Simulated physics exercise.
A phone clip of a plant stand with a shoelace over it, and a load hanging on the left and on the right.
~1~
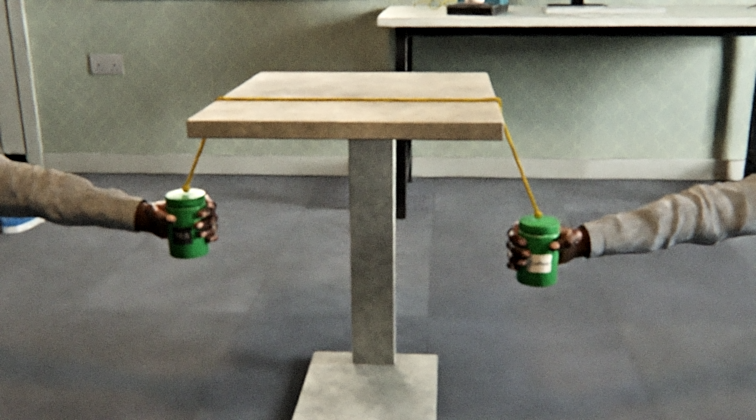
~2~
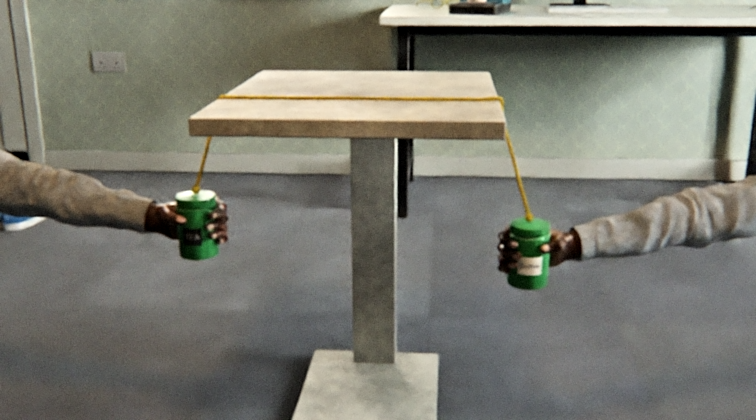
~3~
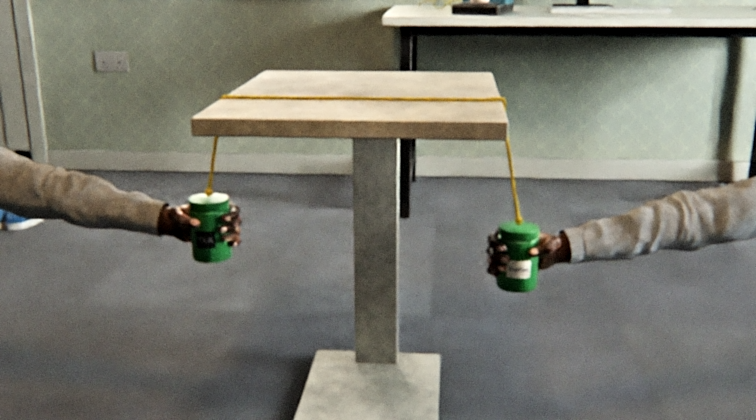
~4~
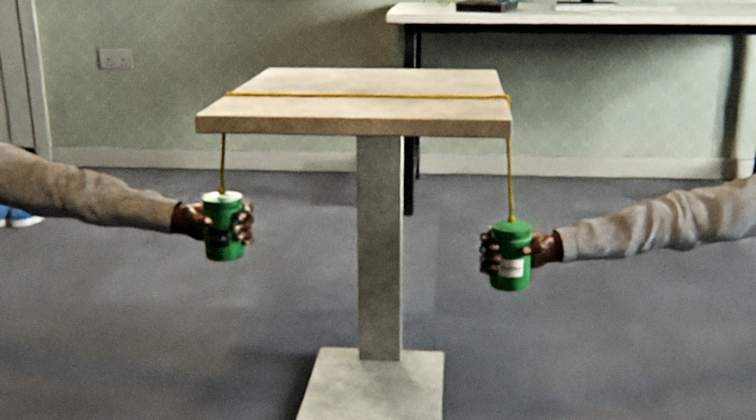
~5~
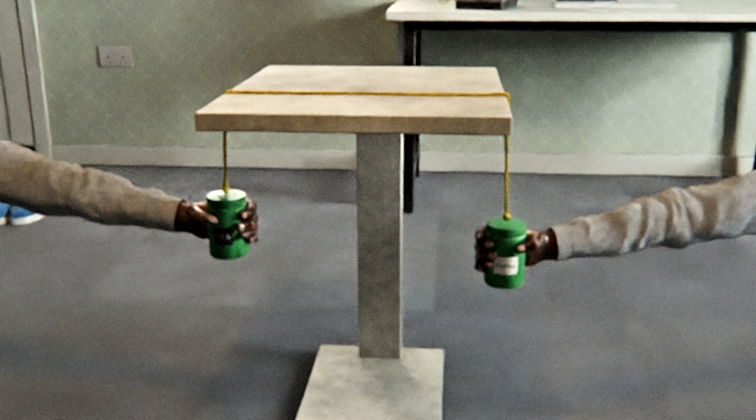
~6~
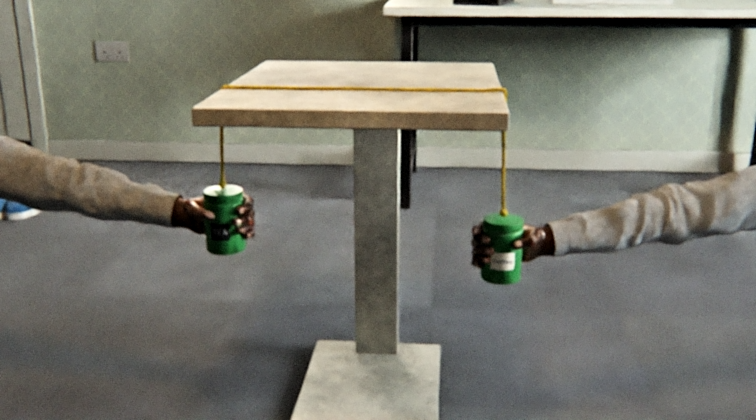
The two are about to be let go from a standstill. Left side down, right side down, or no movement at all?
No motion.
Then, 0.42 s later than the last view, left jar where it was near (231, 220); right jar where it was near (494, 248).
Then, 0.98 s later than the last view, left jar where it was near (225, 219); right jar where it was near (500, 248).
Then, 1.50 s later than the last view, left jar where it was near (232, 220); right jar where it was near (494, 248).
Finally, left jar where it was near (226, 219); right jar where it was near (496, 248). The shoelace stays as it is.
